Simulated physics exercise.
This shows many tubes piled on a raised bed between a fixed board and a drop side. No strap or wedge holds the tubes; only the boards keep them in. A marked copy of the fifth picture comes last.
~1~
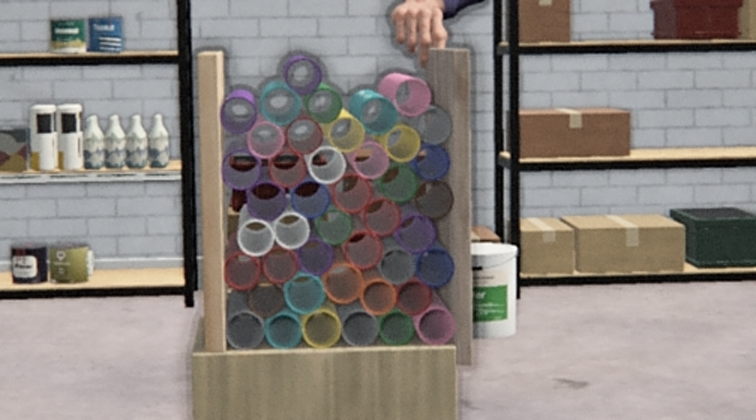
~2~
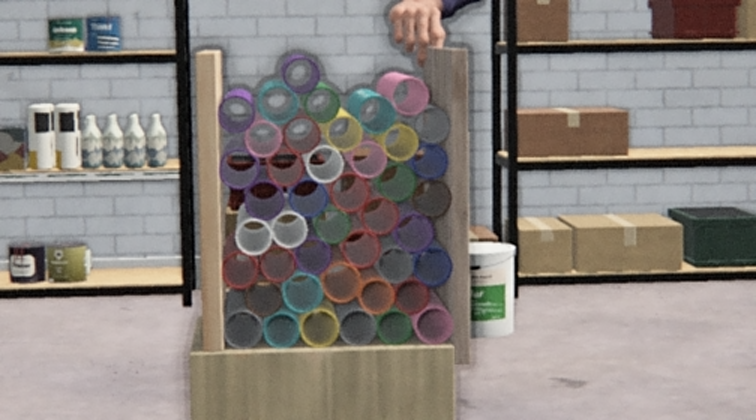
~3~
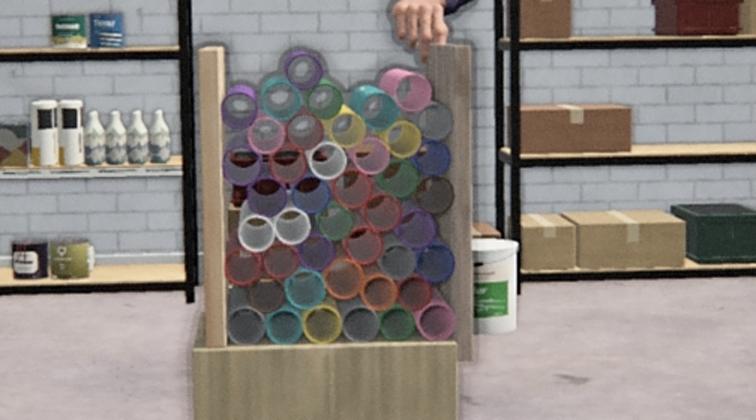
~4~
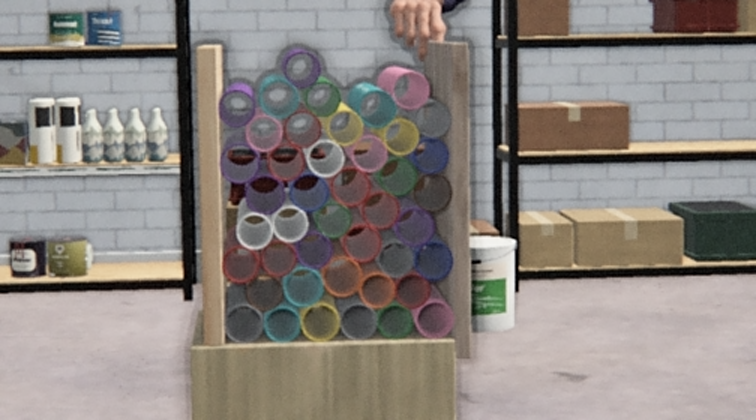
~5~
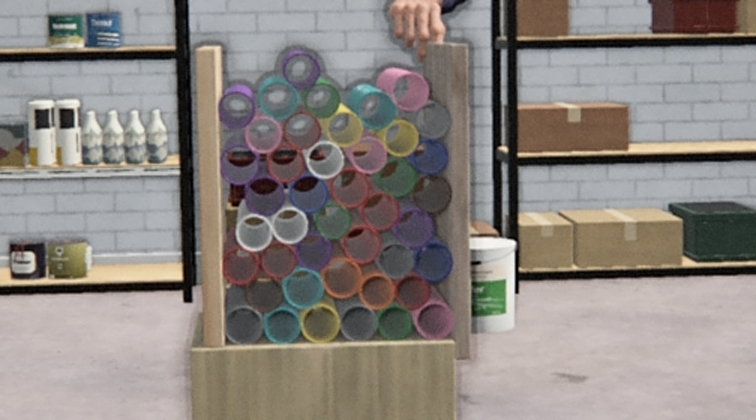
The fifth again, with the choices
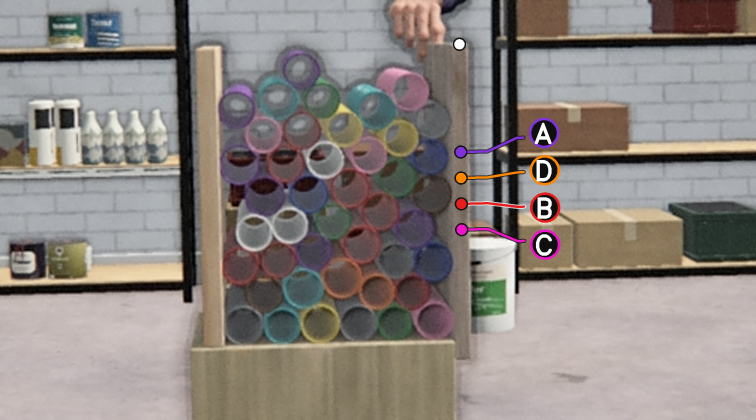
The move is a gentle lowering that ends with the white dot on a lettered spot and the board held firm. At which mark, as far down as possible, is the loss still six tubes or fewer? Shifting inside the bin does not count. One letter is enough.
It can be let down to B.
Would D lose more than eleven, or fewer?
It loses fewer than eleven.
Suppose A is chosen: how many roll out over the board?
With A, two.
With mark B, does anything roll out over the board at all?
Yes.
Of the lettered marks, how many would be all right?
Three of them.
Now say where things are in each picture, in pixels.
In the first frame, a blue tube (432, 162); a grey tube (435, 127); a turquoise tube (280, 106).
In the second frame, a turquoise tube (278, 105); side board (445, 195).
In the third frame, a grey tube (246, 326); a pink tube (437, 322).
In the fourth frame, an orange tube (342, 277); a red tube (362, 244).
In the fifth frame, a green tube (333, 222); a blue tube (309, 194); a blue tube (430, 157).
On the marked copy, A at (461, 152); B at (462, 204); C at (462, 230); D at (461, 178); the white dot at (460, 45).
Taking B. A third of the way, top of the board (451, 114).
Two thirds of the way, top of the board (452, 193).
When it is over, top of the board (452, 203), five out over the board.
As for the rest, A two out over the board; C more than six out over the board; D five out over the board.
